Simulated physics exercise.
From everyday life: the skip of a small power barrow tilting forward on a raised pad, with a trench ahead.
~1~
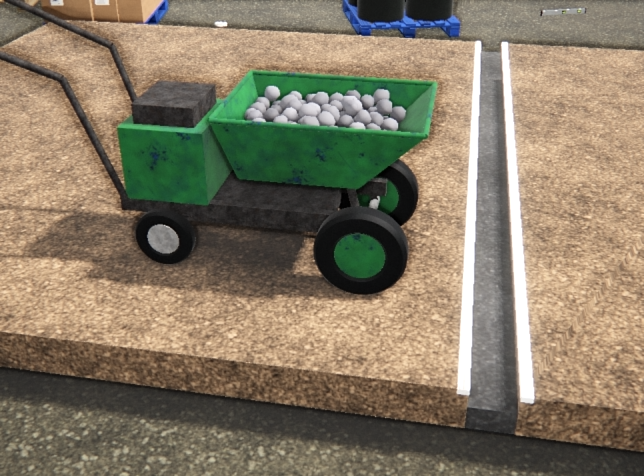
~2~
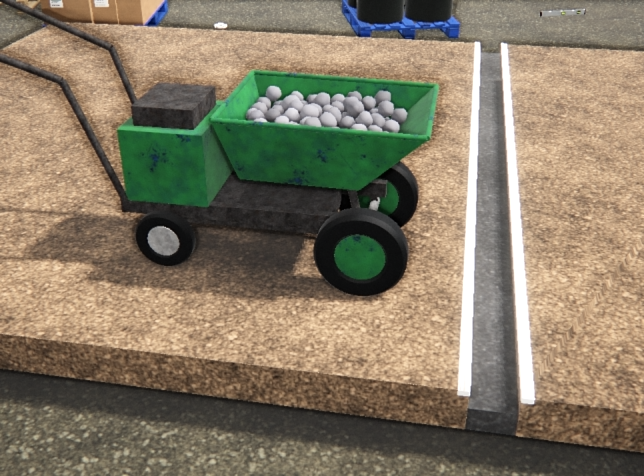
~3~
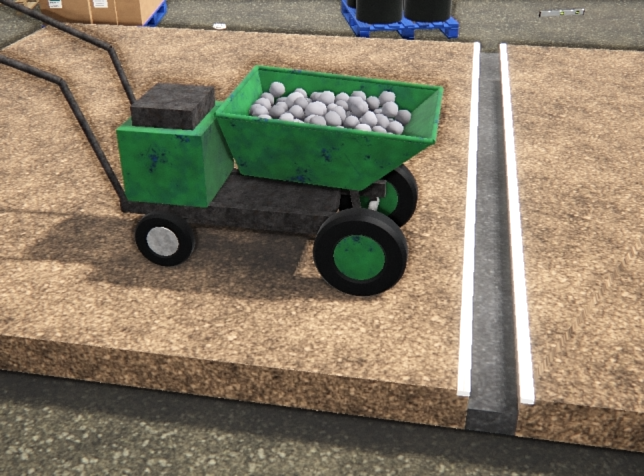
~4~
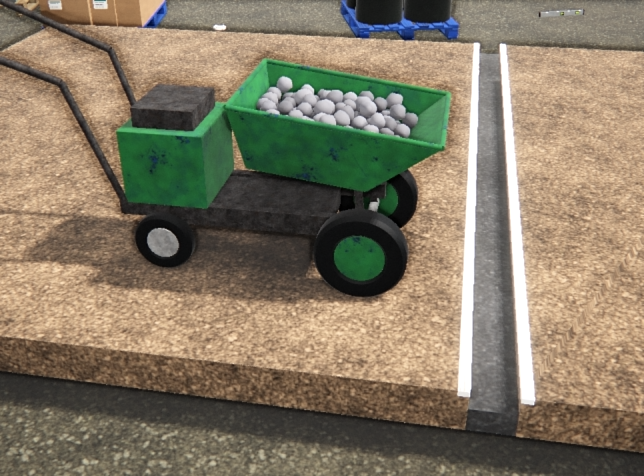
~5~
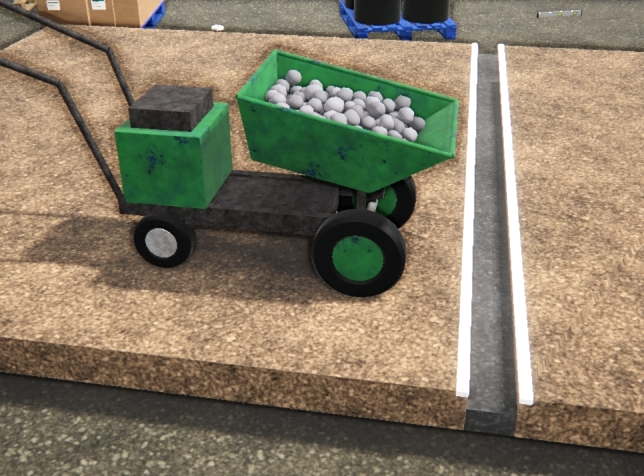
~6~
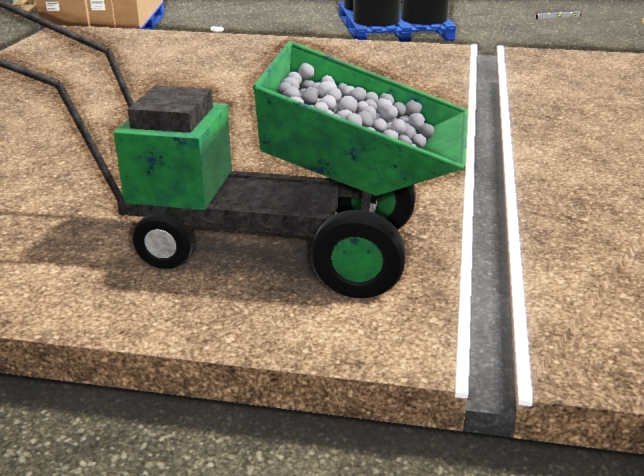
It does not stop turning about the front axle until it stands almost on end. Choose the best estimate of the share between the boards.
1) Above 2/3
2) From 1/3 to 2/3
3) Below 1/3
3, below 1/3.
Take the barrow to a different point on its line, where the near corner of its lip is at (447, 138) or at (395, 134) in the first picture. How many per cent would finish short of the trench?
The first gives 0 %, the second 0 %.
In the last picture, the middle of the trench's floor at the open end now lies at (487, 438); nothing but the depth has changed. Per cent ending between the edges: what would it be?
Close to 10 per cent.
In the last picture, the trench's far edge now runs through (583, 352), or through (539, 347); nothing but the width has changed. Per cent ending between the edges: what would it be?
70 %, give or take, and then 30 %.
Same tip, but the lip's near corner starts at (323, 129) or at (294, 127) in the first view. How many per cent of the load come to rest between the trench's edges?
40 % and 20 %.
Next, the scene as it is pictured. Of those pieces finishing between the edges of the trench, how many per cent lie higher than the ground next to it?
Roughly 30 percent.
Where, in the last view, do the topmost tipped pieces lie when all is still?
My guess for the top is about pixel (542, 258).
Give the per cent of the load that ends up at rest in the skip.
It comes to about 15 percent.
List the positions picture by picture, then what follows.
In the first frame, lip of the skip (425, 137), level; top of the load (308, 113), round cobbles; first edge of the trench (466, 336); far edge (524, 342), the trench under half as wide as the skip, and shallow for its width.
In the second frame, lip of the skip (427, 139), level; top of the load (310, 114).
In the third frame, lip of the skip (432, 142), tipped barely; top of the load (317, 111).
In the fourth frame, lip of the skip (442, 148), tipped a little; top of the load (309, 102).
In the fifth frame, lip of the skip (451, 156), tipped a little; top of the load (305, 110).
In the sixth frame, lip of the skip (463, 168), tipped clearly; top of the load (309, 98); first edge of the trench (464, 339); far edge (522, 345).
Just after the last frame, skip tipped steeply; every one in the skip.
A moment on, skip tipped right over; roughly half in the skip; about a tenth in or heaped over the trench; roughly a third beyond it; just a few falling.
Further on, skip tipped right over; about a tenth in the skip; about a tenth in or heaped over the trench; roughly two thirds beyond it.
When it is over, skip tipped right over; about a tenth in the skip; about a tenth in or heaped over the trench; roughly two thirds beyond it.
